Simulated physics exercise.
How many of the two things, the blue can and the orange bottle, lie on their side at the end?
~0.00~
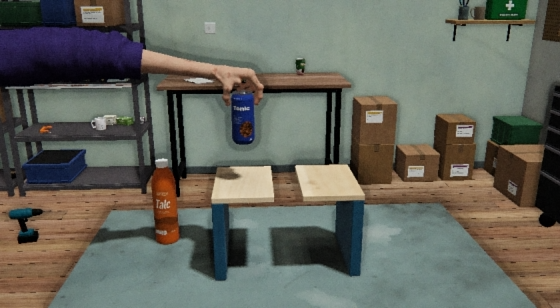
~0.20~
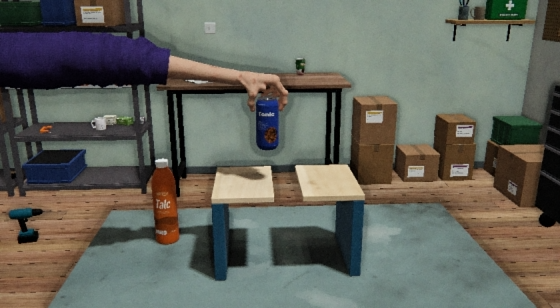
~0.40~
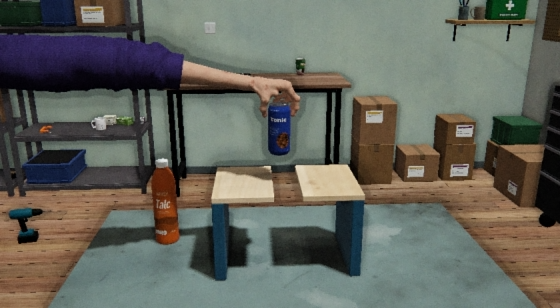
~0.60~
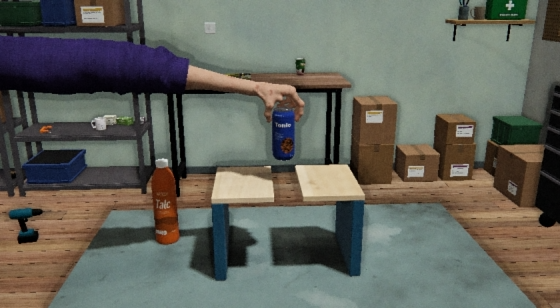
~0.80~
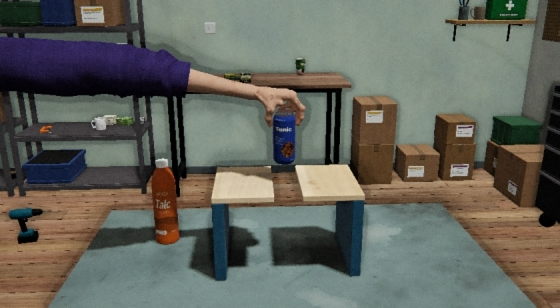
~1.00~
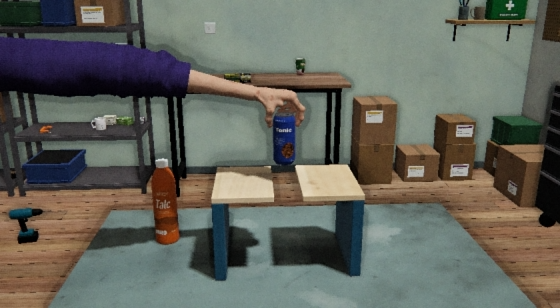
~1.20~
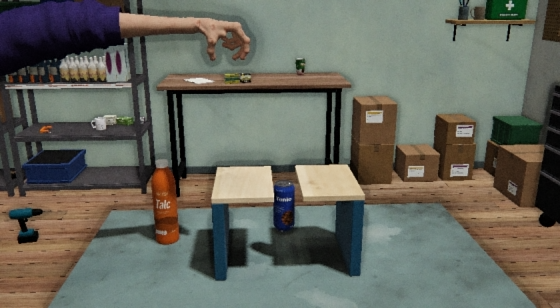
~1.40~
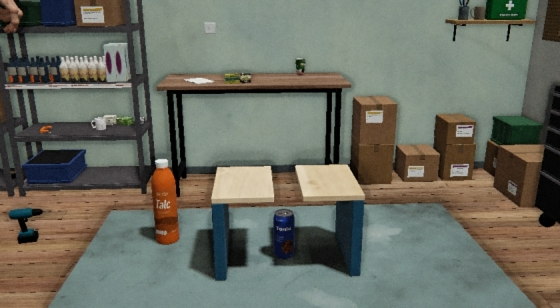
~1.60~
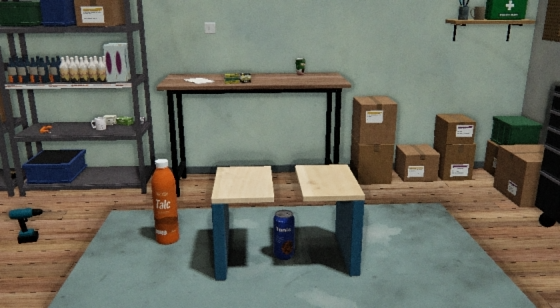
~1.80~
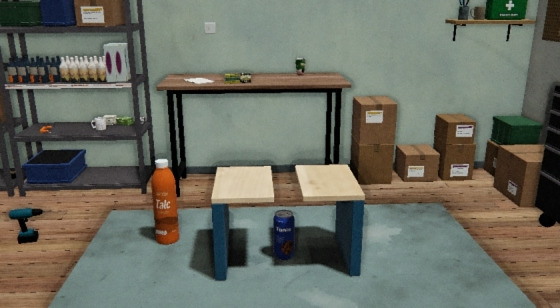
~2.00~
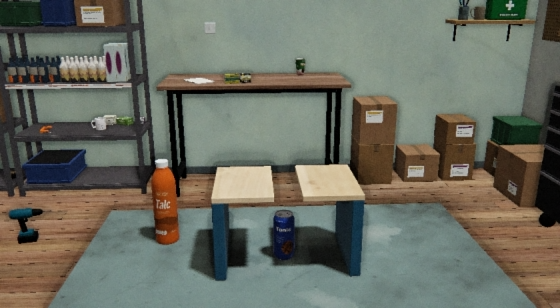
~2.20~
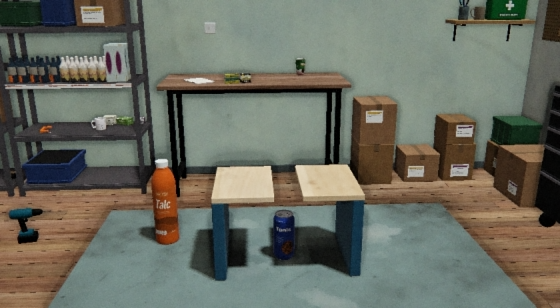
None of them lie on their side. The blue can and the orange bottle both stand upright at the end.
